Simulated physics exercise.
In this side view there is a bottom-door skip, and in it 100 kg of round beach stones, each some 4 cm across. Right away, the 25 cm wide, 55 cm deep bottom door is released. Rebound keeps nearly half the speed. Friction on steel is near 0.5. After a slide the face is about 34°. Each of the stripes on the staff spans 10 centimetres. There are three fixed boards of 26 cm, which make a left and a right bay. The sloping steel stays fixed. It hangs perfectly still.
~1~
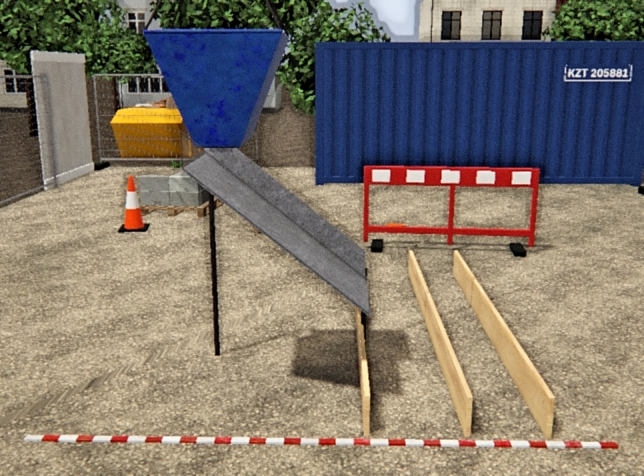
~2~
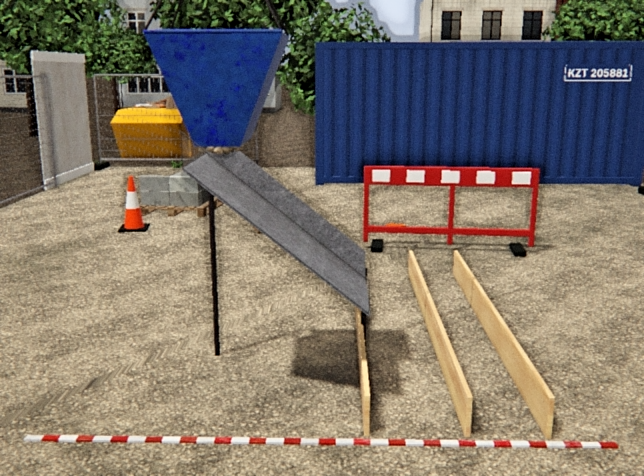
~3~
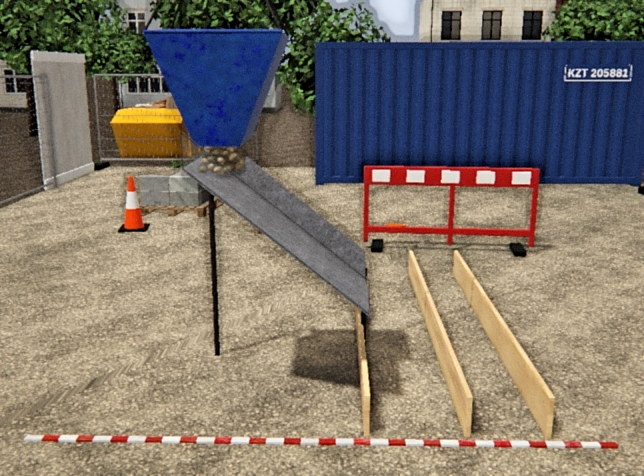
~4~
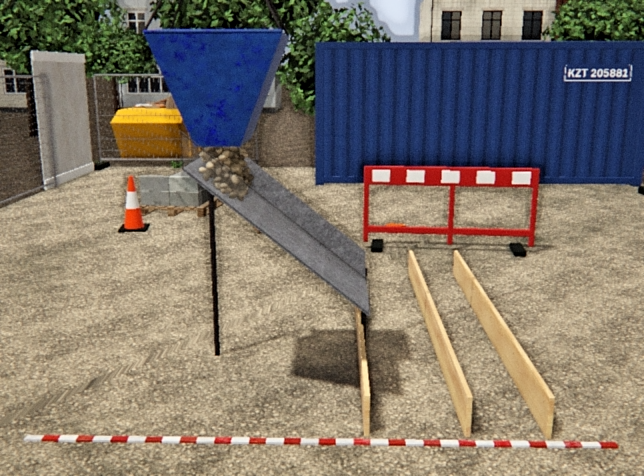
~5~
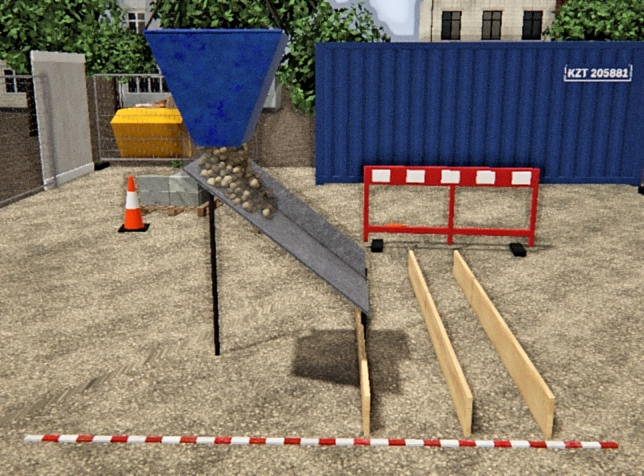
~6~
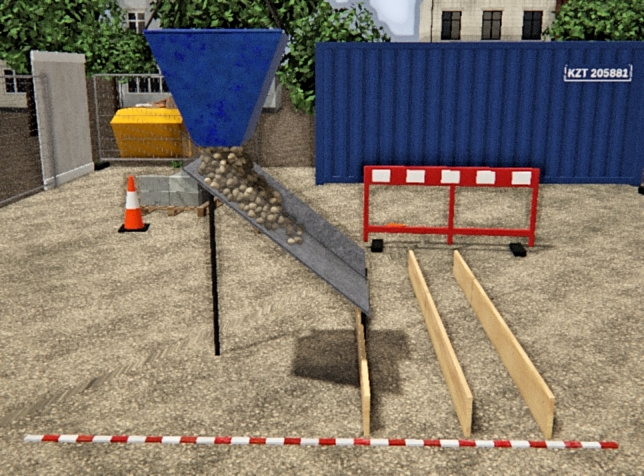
A large blue shipping container stands at the back right of a gravelly yard, seen from the side by a still camera. A blue skip hangs at upper left over a sloping grey chute, with an orange cone, yellow container, red-and-white barrier, wooden boards and striped staff around. Round, pale brown stones emerge from the skip's bottom, then slide and spread down the chute toward the right.
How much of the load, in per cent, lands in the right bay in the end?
6 %.
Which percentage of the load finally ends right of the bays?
Approx 0 % of the load.
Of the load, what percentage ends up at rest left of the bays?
Around 0 percent, give or take.
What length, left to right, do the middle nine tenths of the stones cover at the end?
Horizontal spread approx 80 cm.
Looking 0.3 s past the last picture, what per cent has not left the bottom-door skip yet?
Around 0 per cent is yet inside.
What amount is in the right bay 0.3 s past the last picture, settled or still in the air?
At that moment: About 0 %.
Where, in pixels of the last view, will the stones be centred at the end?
They settle centred roughly at (423, 380).
Then, 0.3 s after the last picture, 0 % in the bottom-door skip, 94 % on the steel, 6 % falling or lying in the left bay; the stones farthest right are at (415, 335).
Then, 0.7 s after the last picture, 0 % in the bottom-door skip, 39 % on the steel, 60 % falling or lying in the left bay, 2 % falling or lying in the right bay; the stones farthest right are at (504, 369).
Then, 1.3 s after the last picture, 0 % in the bottom-door skip, 94 % falling or lying in the left bay, 6 % falling or lying in the right bay; the stones farthest right are at (509, 376).
Then, 2.2 s after the last picture, 0 % in the bottom-door skip, 94 % falling or lying in the left bay, 6 % falling or lying in the right bay; the stones farthest right are at (510, 377).
Then, 4.1 s after the last picture, 0 % in the bottom-door skip, 94 % in the left bay, 6 % in the right bay; the stones farthest right are at (510, 377).
